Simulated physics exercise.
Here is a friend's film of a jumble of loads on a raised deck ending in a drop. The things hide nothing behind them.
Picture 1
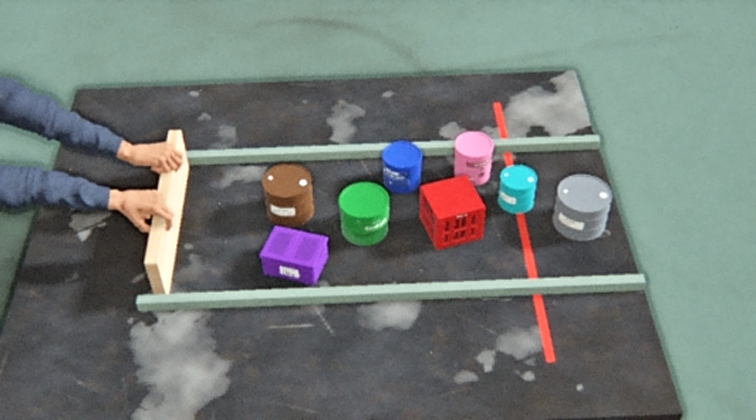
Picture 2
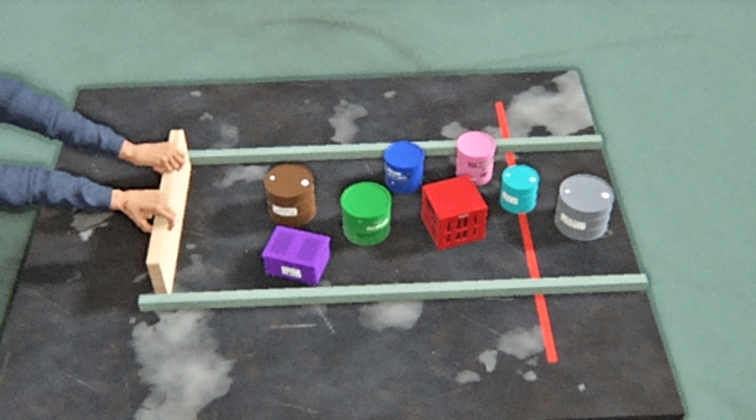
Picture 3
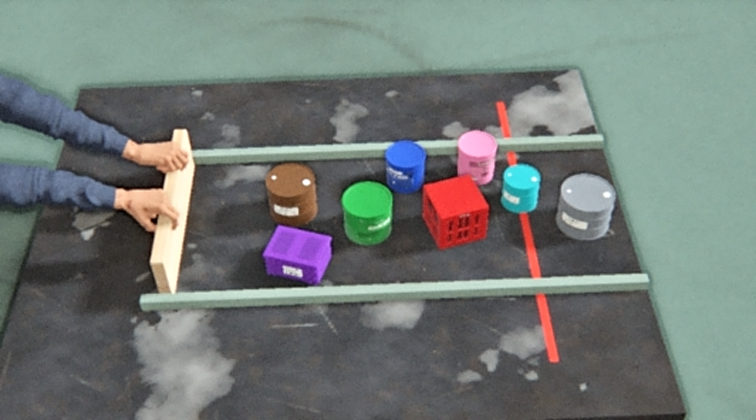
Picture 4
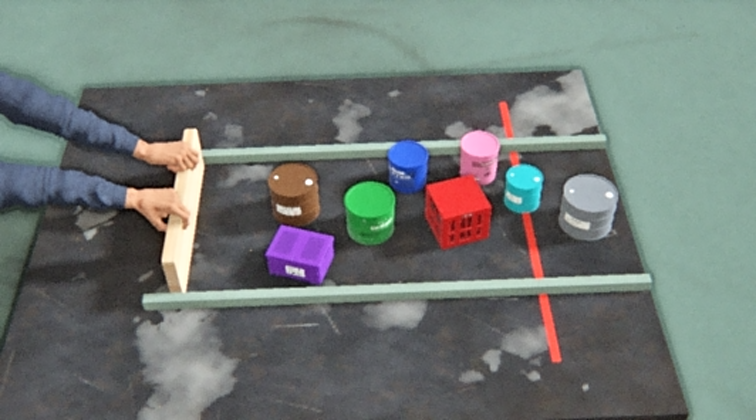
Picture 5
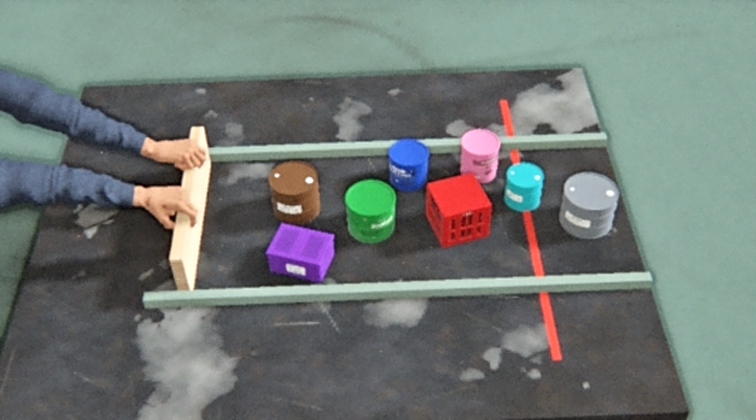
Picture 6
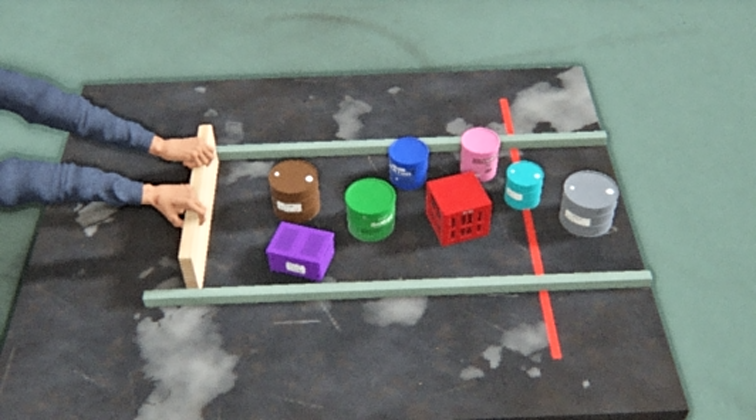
Two hands slid a wooden plank slowly a short way to the right between two rails on a dark deck, while the colourful pails, canisters, crate and tote ahead of it stayed put, untouched.
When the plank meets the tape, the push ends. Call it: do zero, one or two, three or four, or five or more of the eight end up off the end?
One or two end up off it.
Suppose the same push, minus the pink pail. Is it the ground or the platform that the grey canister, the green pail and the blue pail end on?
The grey canister? It drops away. The green pail? It hangs in there. The blue pail? It hangs in there.
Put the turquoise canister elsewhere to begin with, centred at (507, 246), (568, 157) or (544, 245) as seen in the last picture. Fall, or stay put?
It keeps its place, then keeps its place, then keeps its place.
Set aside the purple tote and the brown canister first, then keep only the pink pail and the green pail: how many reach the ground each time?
Well, the first time you'd get 1, and the next time 1.
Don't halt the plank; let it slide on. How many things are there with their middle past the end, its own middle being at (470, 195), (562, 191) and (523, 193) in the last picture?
Over the end: 0, 3, 1.
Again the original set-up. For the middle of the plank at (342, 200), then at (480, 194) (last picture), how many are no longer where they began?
Moved so far: 3, later 8.
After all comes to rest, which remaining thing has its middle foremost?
It's the turquoise canister that is foremost.
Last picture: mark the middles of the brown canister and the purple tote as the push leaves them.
They come to rest around (547, 175) and (566, 249).
Early on, none off yet; grey canister at rest near (588, 204); turquoise canister at rest near (524, 186); pink pail at rest near (479, 156).
Finally, the number that fall off is one or two; lost, grey canister.
